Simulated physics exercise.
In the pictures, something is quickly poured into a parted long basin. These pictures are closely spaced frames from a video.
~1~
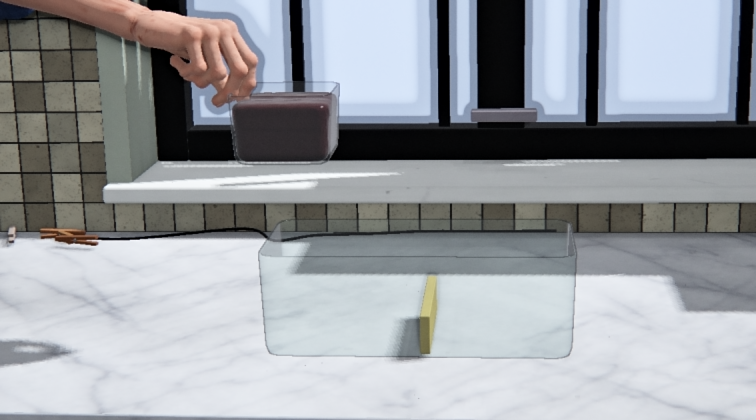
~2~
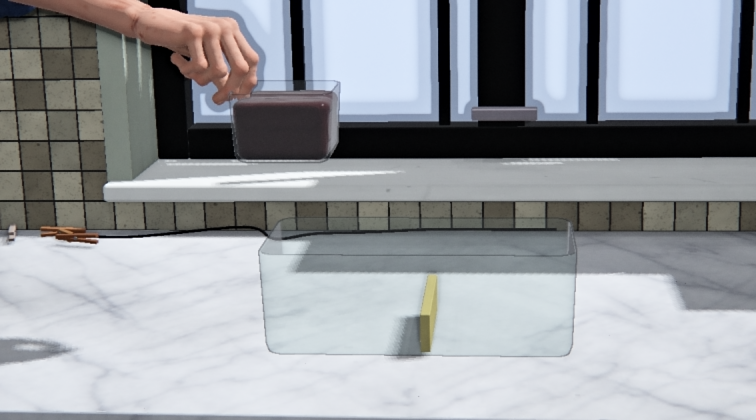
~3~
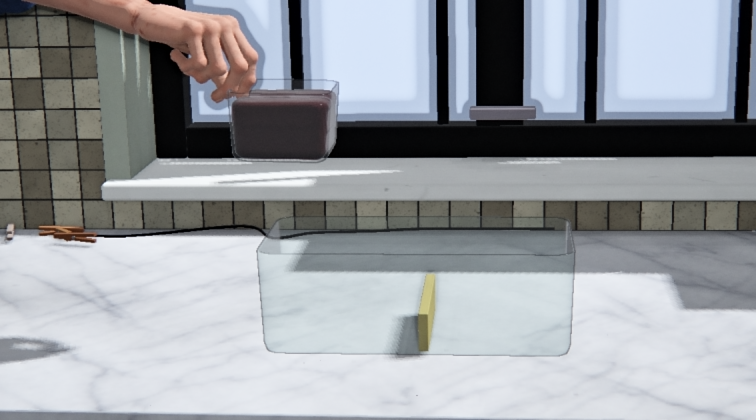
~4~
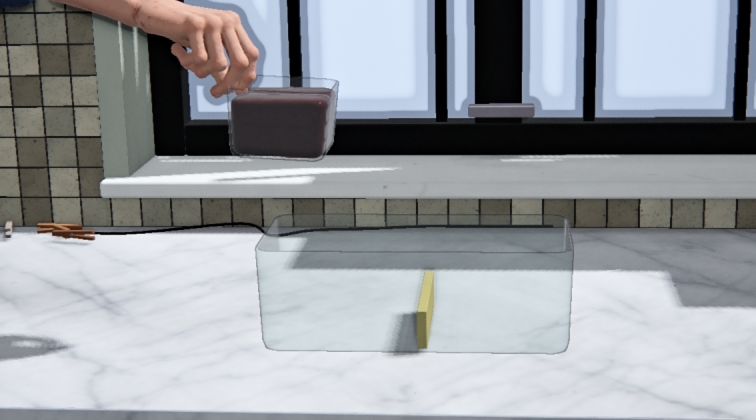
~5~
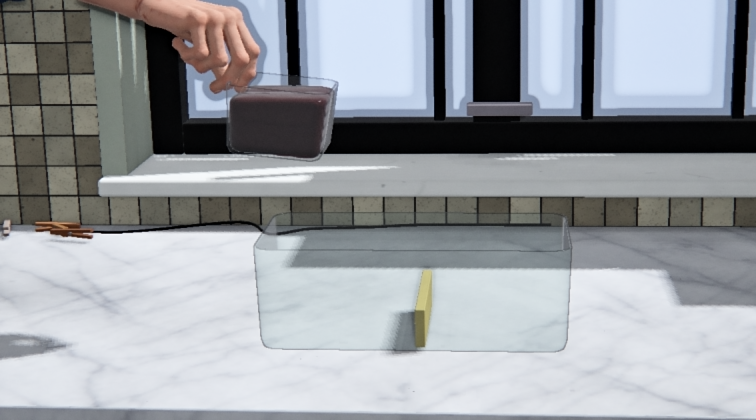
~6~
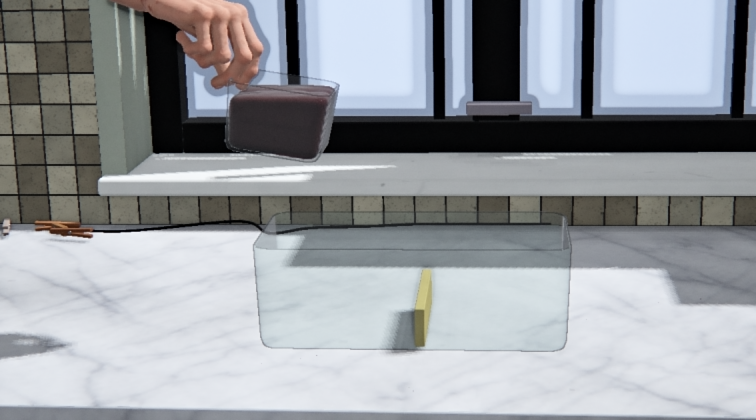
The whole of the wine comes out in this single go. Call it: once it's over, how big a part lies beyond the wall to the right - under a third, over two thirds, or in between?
Under a third.
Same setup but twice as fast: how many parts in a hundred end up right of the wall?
It comes to around 5 per cent.
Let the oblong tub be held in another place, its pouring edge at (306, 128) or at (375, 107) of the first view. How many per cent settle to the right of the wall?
In order: Close to 5 and 70 percent.
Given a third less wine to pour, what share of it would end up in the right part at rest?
Some 5 parts in a hundred, give or take.
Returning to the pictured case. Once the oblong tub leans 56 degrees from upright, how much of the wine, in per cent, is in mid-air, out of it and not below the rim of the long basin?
About 25 %.
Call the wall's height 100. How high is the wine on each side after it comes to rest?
About 50 per cent on the left and 10 per cent on the right.
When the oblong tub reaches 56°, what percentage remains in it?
I'd put it near 65 %.
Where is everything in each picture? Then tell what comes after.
The first picture shows tilt 0°; pouring edge (335, 91); surface from (239, 100) to (334, 99); the long basin's rim runs from (269, 239) to (573, 239); the wall's top is at (429, 297).
The second picture shows tilt 0°; pouring edge (335, 89); surface from (240, 98) to (334, 97).
The third picture shows tilt 2°; pouring edge (334, 89); surface from (238, 97) to (333, 97).
The fourth picture shows tilt 3°; pouring edge (334, 89); surface from (238, 94) to (332, 94).
The fifth picture shows tilt 6°; pouring edge (333, 89); surface from (236, 93) to (331, 94).
The sixth picture shows tilt 9°; pouring edge (335, 92); surface from (237, 93) to (333, 92).
A moment on, the oblong tub is tipped part way and 66 per cent is still to pour, 11 is left of the wall and 0 right of it.
Next, the oblong tub is tipped on its side and 17 per cent is still to pour, 62 is left of the wall and 11 right of it.
Then the oblong tub is tipped right over and 1 per cent is still to pour, 83 is left of the wall and 13 right of it.
Later the oblong tub is tipped right over and 0 per cent is still to pour, 86 is left of the wall and 13 right of it.
In the end 86 per cent lies left of the wall, 13 right of it and 1 outside.
